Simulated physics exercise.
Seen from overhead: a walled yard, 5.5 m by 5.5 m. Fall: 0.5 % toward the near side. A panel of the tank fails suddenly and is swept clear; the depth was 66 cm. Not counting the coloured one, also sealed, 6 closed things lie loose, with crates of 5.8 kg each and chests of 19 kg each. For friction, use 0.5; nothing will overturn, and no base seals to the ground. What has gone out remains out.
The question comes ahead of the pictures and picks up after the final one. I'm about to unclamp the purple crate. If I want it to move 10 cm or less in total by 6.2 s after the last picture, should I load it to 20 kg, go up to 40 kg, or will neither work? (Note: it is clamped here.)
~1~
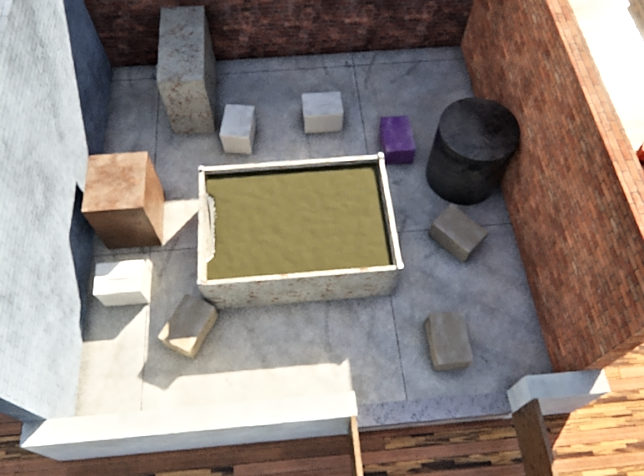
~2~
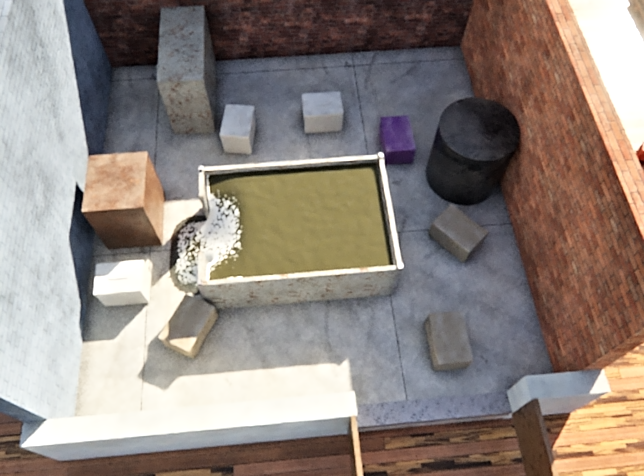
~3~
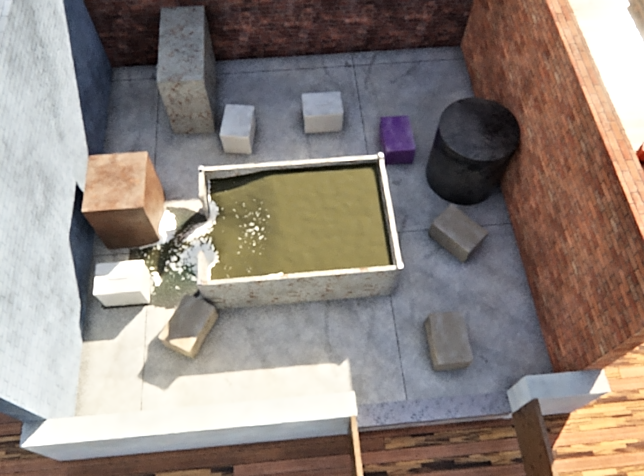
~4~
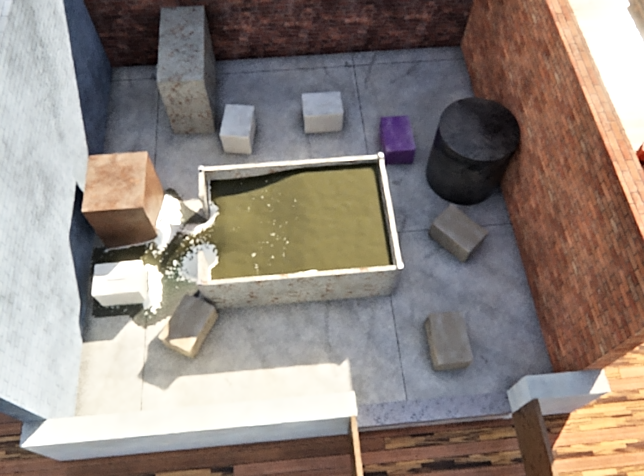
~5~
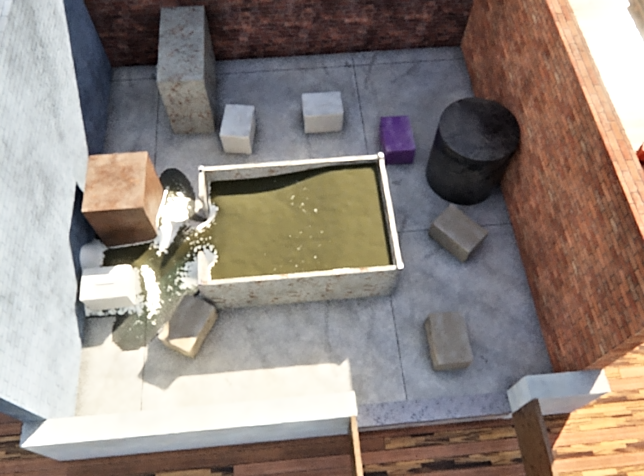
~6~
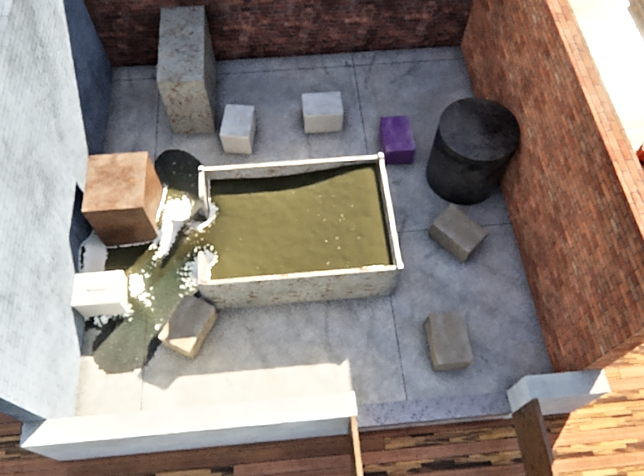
20 kg will do.
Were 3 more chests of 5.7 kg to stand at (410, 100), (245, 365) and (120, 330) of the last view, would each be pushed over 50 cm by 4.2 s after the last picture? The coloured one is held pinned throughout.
Within it, beyond it, beyond it.
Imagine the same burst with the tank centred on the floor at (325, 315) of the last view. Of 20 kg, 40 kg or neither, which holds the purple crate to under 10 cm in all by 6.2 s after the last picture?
Well, in that case the lighter one is plenty.
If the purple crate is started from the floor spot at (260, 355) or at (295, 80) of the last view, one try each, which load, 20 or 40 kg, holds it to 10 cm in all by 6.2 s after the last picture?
No option, then light one suffices.
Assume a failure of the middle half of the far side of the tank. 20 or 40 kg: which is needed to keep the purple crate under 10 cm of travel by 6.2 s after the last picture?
Answer: Neither of them.
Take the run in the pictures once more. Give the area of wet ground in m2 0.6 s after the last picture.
Near 9.5 m2 in all.
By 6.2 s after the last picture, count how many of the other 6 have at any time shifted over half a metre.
By my count, 4.
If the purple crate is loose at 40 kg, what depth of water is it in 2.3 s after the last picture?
Something like 0 centimetres.
Then, 0.6 s after the last picture the purple crate would be 0 cm from its start with 20 kg and 0 cm from its start with 40 kg; 0 cm of water round it then.
Then, 2.3 s after the last picture the purple crate would be 0 cm from its start with 20 kg and 0 cm from its start with 40 kg; 0 cm of water round it then.
Then, 4.2 s after the last picture the purple crate would be 0 cm from its start with 20 kg and 0 cm from its start with 40 kg; 1 cm of water round it then.
Then, 6.2 s after the last picture the purple crate would be 0 cm from its start with 20 kg and 0 cm from its start with 40 kg; 3 cm of water round it then.
